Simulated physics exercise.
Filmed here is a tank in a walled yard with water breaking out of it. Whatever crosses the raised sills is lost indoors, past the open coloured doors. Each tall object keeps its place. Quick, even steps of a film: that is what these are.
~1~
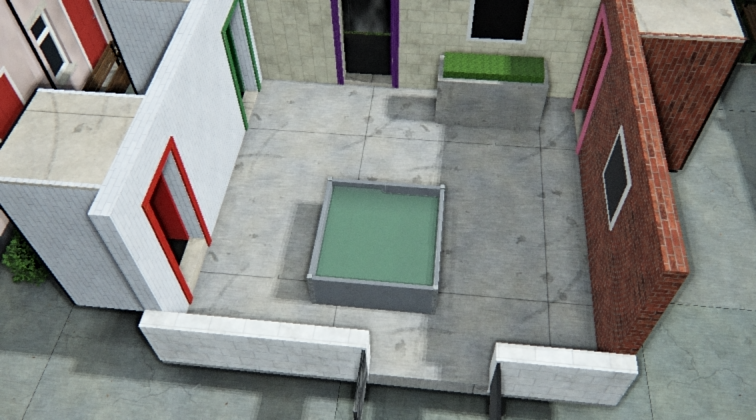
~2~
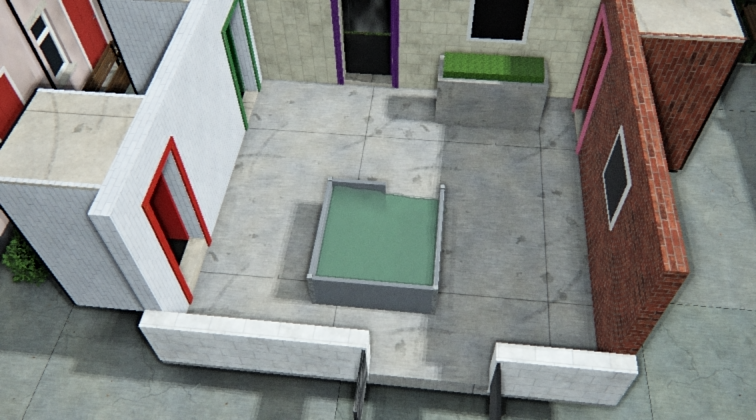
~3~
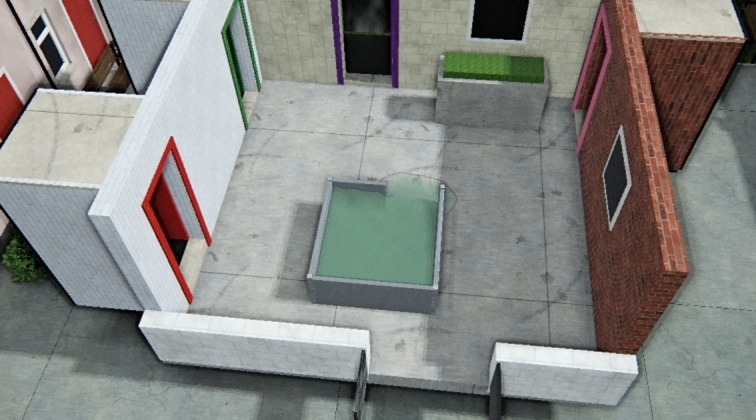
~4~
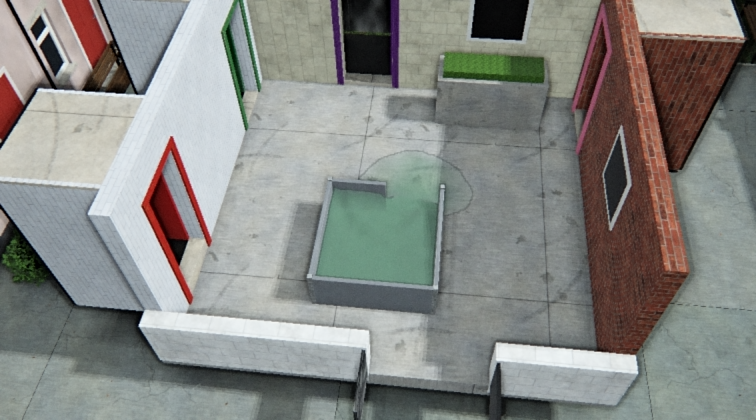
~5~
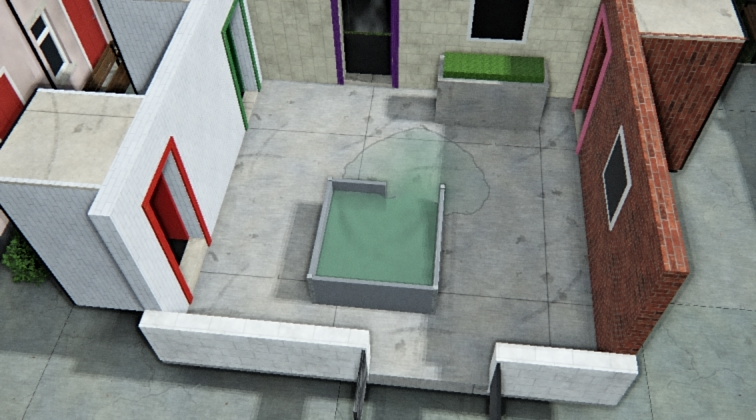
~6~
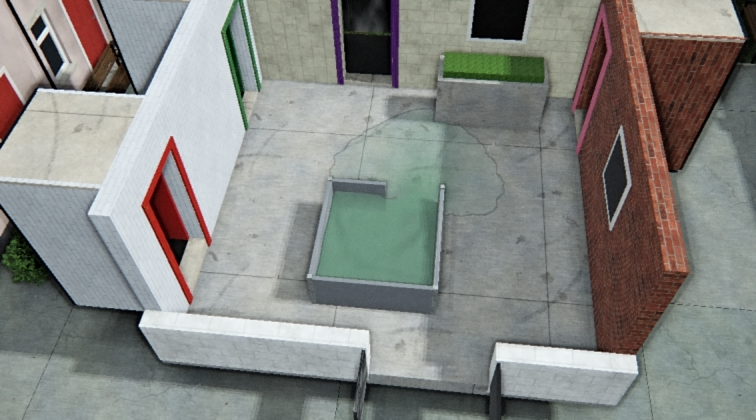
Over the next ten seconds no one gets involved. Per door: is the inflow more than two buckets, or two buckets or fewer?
Result: The green door exceeds the allowance there. The red door keeps inside the allowance there. The purple door exceeds the allowance there. The pink door exceeds the allowance there.
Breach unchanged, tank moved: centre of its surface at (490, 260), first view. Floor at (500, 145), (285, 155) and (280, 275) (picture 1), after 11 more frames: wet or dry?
Points in turn: Inundated; not reached; not reached.
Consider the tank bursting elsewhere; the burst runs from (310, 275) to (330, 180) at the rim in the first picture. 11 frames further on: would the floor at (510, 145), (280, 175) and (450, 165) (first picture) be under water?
Sequence: Spared / wetted / spared.
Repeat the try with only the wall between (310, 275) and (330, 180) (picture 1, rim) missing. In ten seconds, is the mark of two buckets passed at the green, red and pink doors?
Going through them, the green one clears the cutoff, the red one clears the cutoff, the pink one falls below the cutoff.
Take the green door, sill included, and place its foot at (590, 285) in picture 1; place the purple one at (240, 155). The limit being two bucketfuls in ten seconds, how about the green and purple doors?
Short version: The green door stays within the limit and the purple door stays within the limit.
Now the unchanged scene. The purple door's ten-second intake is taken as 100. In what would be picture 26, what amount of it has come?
Estimated share: About 70 %.
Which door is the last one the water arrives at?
It's the one in red.
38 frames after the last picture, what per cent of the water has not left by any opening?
I'd say around 84 per cent.
A moment on, water covers 25 % of the floor; the green door not reached, the red door not reached, the purple door wet at the sill, nothing in, the pink door not reached.
Next, water covers 35 % of the floor; the green door not reached, the red door not reached, the purple door under two buckets in, the pink door under two buckets in.
Then, water covers 45 % of the floor; the green door under two buckets in, the red door not reached, the purple door over two buckets in, the pink door over two buckets in.
Later, water covers 75 % of the floor; the green door far over two buckets in, the red door wet at the sill, nothing in, the purple door far over two buckets in, the pink door over two buckets in.
In the end, water covers 95 % of the floor; the green door far over two buckets in, the red door wet at the sill, nothing in, the purple door far over two buckets in, the pink door over two buckets in.
